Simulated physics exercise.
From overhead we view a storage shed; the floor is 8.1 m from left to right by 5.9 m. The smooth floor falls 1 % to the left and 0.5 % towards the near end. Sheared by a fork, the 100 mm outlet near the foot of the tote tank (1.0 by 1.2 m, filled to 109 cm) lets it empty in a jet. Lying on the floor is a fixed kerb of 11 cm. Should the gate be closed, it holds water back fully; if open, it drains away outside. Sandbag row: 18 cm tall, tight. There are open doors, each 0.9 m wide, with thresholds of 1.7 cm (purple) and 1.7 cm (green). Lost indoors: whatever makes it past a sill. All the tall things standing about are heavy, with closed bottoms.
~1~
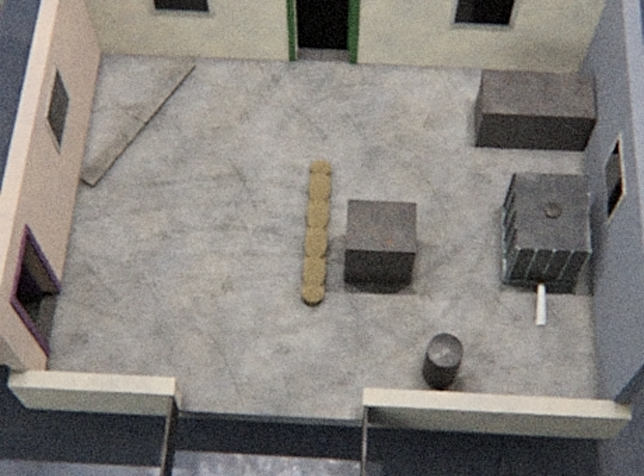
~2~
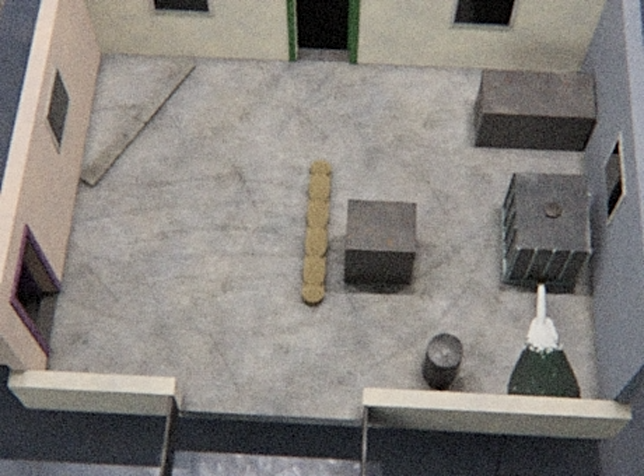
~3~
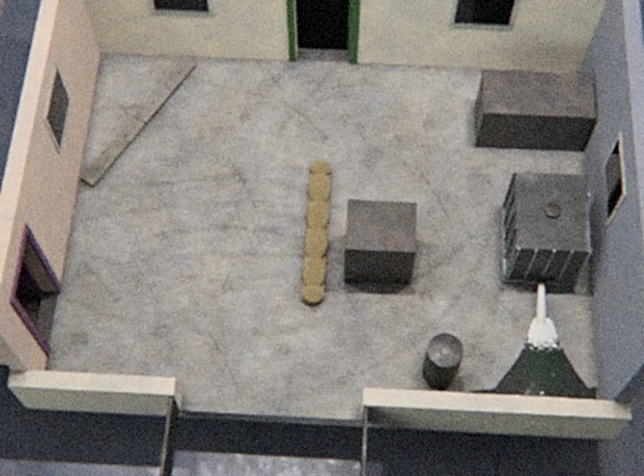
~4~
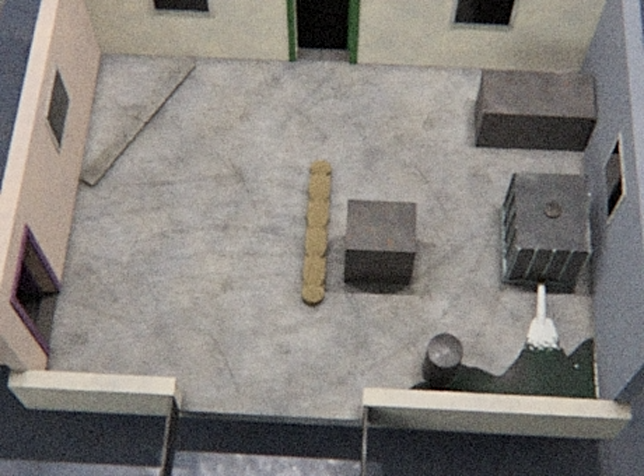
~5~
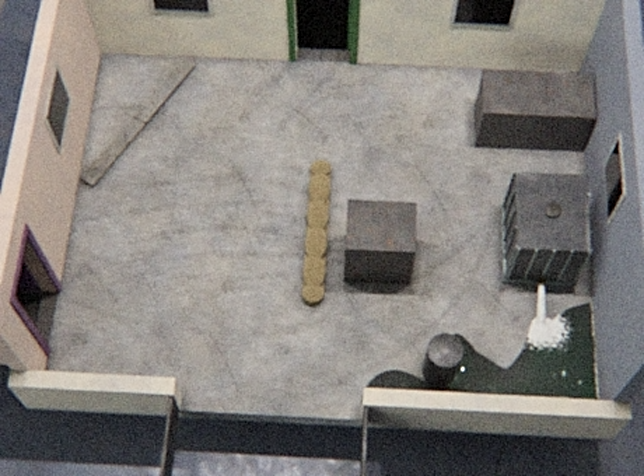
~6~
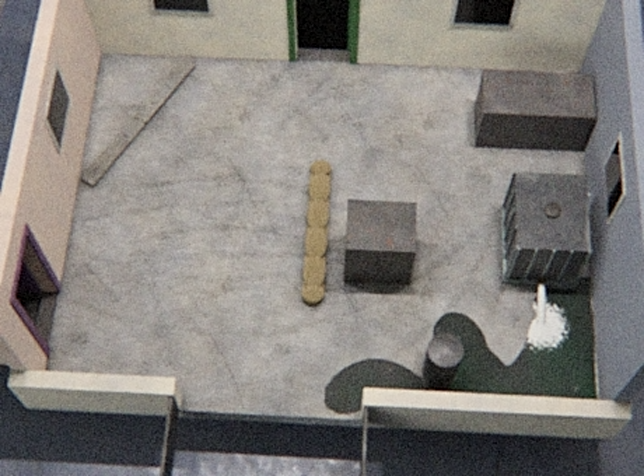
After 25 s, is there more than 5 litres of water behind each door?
My prediction: Purple door: Above the cutoff. Green door: Below the cutoff.
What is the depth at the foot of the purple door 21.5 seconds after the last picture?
I'd say close to 3.5 cm.
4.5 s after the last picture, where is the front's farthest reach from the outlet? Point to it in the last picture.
Look near (191, 395) in the last picture.
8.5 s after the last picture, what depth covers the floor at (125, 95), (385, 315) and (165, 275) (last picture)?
About 0.0, 1.2, 0.2 cm.
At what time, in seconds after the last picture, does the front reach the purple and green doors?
Purple at 11.0 seconds, green not within the 25 s.
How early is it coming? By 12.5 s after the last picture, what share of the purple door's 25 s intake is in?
About 0 %.
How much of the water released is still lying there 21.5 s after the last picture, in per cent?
Share: Close to 84 %.
Then, 1.5 s after the last picture water covers 15 % of the floor and is deepest (12 cm) near (554, 413); purple door not reached, green door not reached.
Then, 4.5 s after the last picture water covers 25 % of the floor and is deepest (11 cm) near (554, 413); purple door not reached, green door not reached.
Then, 8.5 s after the last picture water covers 40 % of the floor and is deepest (10 cm) near (592, 415); purple door not reached, green door not reached.
Then, 12.5 s after the last picture water covers 50 % of the floor and is deepest (10 cm) near (592, 415); purple door 2.2 cm at the sill, 0 L in, green door not reached.
Then, 21.5 s after the last picture water covers 65 % of the floor and is deepest (8 cm) near (592, 415); purple door 3.4 cm at the sill, 13 L in, green door not reached.
